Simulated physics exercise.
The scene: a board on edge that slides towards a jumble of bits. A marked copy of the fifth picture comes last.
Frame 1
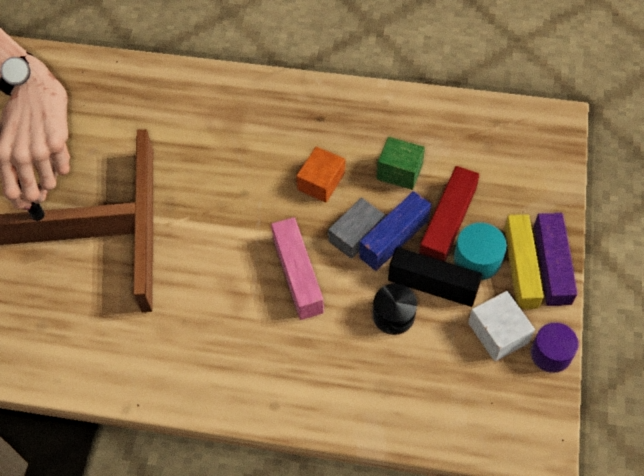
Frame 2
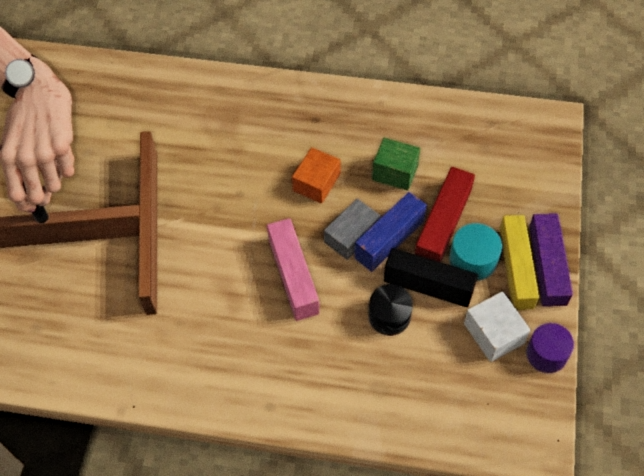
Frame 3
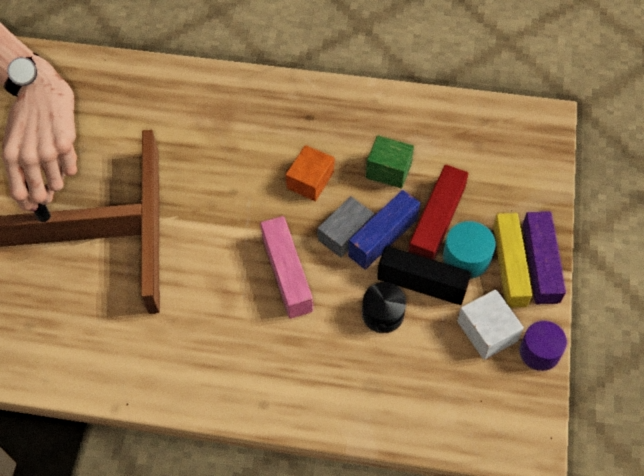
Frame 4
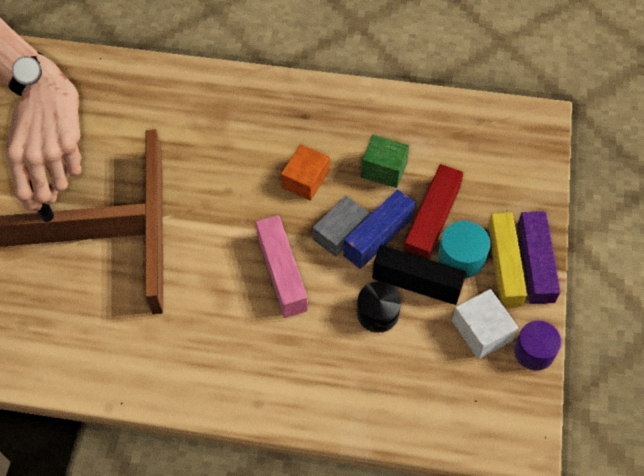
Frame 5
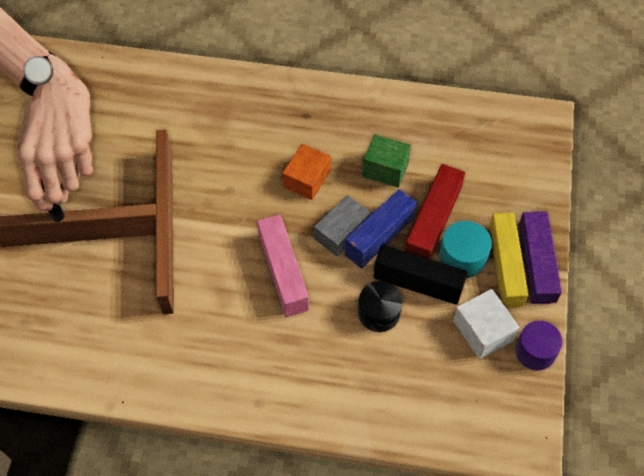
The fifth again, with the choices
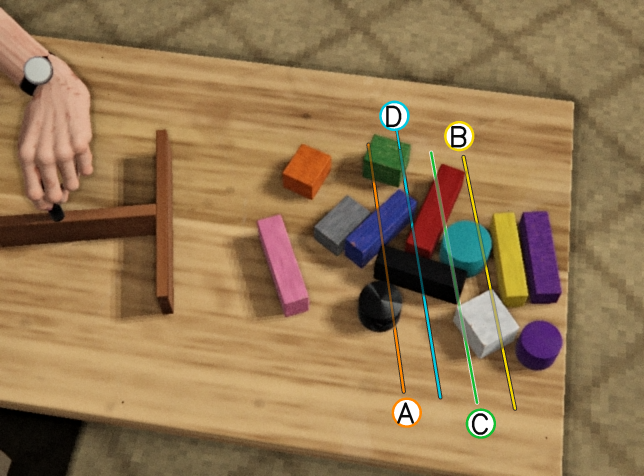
A brown board on edge, held by a hand, slides slightly right across a wooden table, still apart from the colourful blocks.
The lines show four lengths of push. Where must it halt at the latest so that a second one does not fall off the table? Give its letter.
It should halt at D.
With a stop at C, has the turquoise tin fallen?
By then, no.
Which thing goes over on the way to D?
The purple bar.
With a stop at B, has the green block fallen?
No.
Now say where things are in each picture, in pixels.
The first frame shows black tin (395, 310); grey block (357, 228); yellow bar (523, 261).
The second frame shows board (145, 209); orange block (317, 176).
The third frame shows board (147, 208); purple tin (543, 346).
The fourth frame shows board (151, 208); turquoise tin (463, 250).
The fifth frame shows board (161, 208); green block (387, 161); black stick (419, 275); purple bar (540, 257).
On the marked copy, A at (385, 259); B at (487, 273); C at (453, 268); D at (419, 263).
Taking D. A third of the way, board (252, 221); purple tin (538, 346); purple bar (540, 257).
Two thirds of the way, board (345, 234); purple tin (543, 348); white block (490, 331).
When it is over, board (416, 243); purple bar over the edge; yellow bar (558, 266); one fallen.
As for the rest, A is within the limit but short; B drops five; C drops three.
